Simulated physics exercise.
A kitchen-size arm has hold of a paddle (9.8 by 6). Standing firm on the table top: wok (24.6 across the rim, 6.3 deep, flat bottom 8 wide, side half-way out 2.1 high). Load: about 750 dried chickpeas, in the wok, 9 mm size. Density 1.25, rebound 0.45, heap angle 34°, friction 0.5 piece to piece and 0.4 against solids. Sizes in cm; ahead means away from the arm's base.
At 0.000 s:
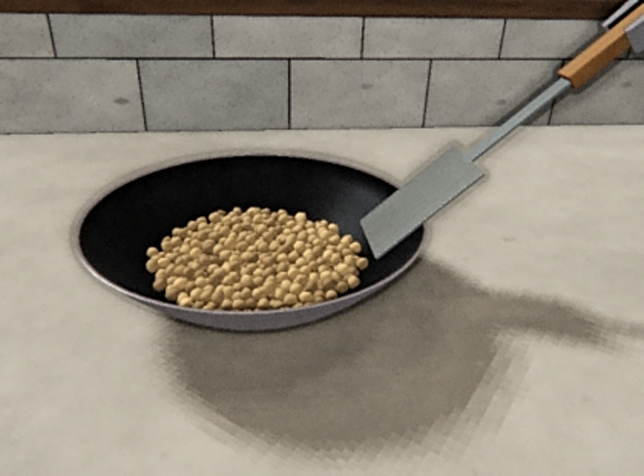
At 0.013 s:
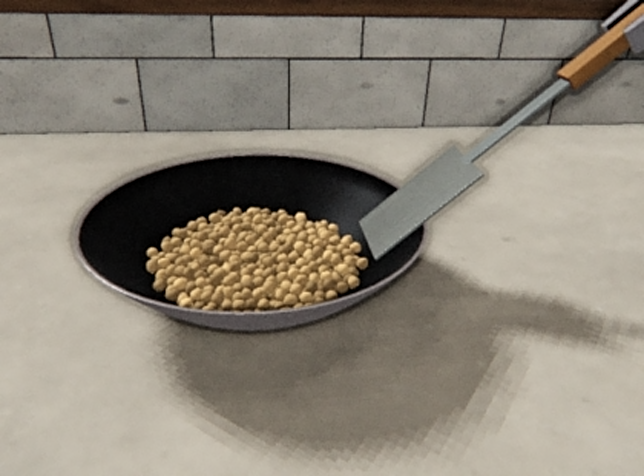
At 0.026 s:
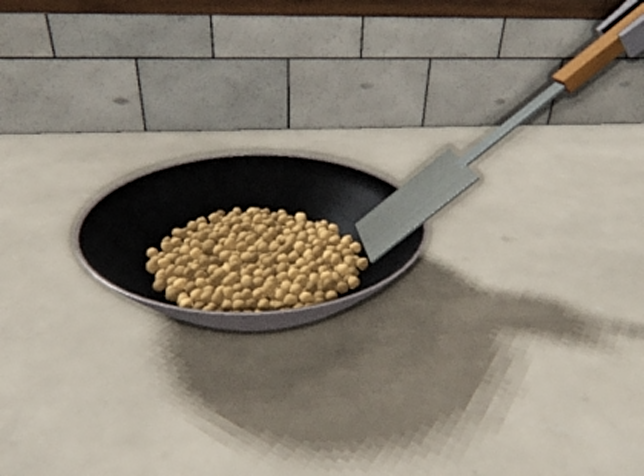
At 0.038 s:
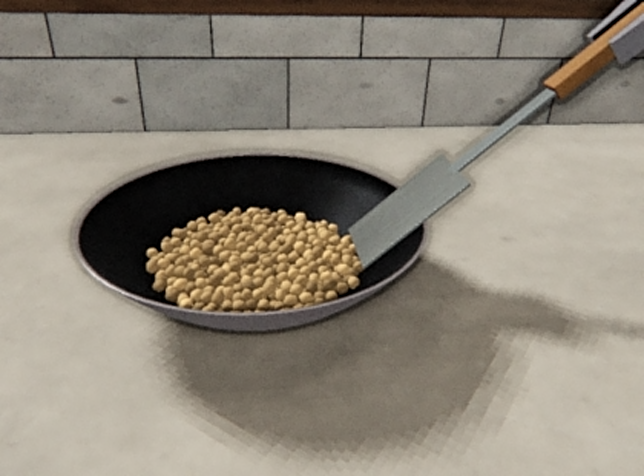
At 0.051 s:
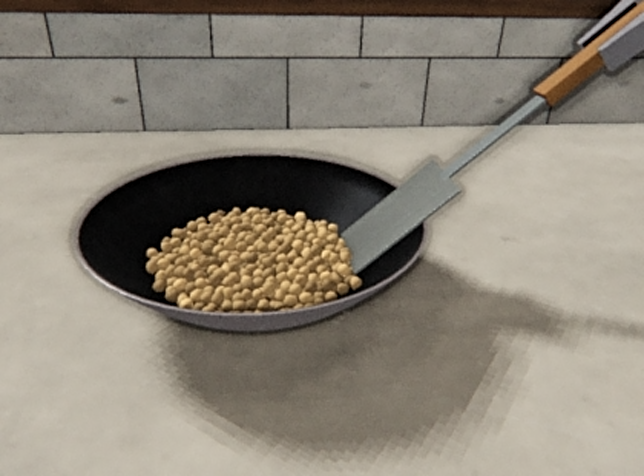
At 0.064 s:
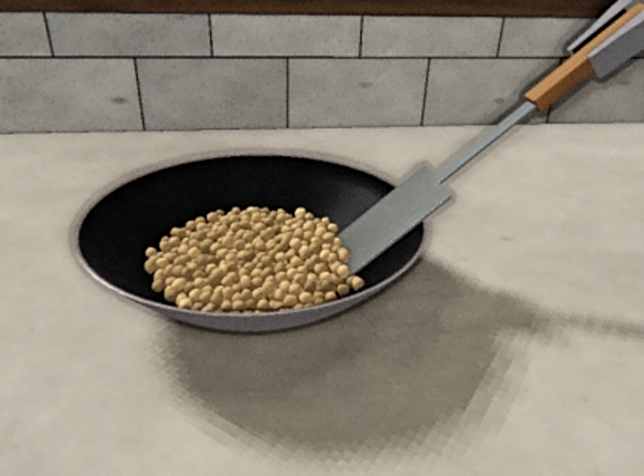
At first, a metal paddle with a wooden grip leans into the right side of a dark wok holding a heap of dried chickpeas. The arm slides the paddle a short way left and down against the heap's right edge, and the chickpeas there shift slightly while the wok stays still.
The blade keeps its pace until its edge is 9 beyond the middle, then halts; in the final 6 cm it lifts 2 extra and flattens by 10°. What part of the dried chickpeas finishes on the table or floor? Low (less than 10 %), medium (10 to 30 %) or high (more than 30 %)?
Answer: Medium; 10 to 30 % of the dried chickpeas finish on the table or floor.
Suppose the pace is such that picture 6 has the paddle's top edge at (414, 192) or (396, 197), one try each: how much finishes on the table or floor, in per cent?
Some 35 and 40 per cent.
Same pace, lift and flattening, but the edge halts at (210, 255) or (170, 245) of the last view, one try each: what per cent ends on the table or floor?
Some 0 and 0 per cent.
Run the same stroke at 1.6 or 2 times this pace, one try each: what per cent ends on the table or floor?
Some 30 and 35 per cent.
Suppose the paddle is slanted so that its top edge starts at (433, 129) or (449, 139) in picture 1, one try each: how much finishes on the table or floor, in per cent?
Some 20 and 20 per cent.
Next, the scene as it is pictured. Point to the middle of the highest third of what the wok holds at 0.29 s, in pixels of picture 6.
At about (158, 232).
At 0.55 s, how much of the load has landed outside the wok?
About 15 per cent.
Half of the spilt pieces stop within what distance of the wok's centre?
About 20 cm.
After 0.18 s, sloping 42°, highest piece 5 above the table; 746 in the wok.
After 0.29 s, sloping 38°, highest piece 7 above the table; 746 in the wok.
After 0.55 s, sloping 32°, highest piece 7 above the table; 602 in the wok, 129 on the table or floor, 15 on the blade or in flight.
After 1.60 s, sloping 32°, highest piece 7 above the table; 602 in the wok, 144 on the table or floor.
In the end, 602 in the wok, 144 on the table or floor. That is 19 % on the table or floor.
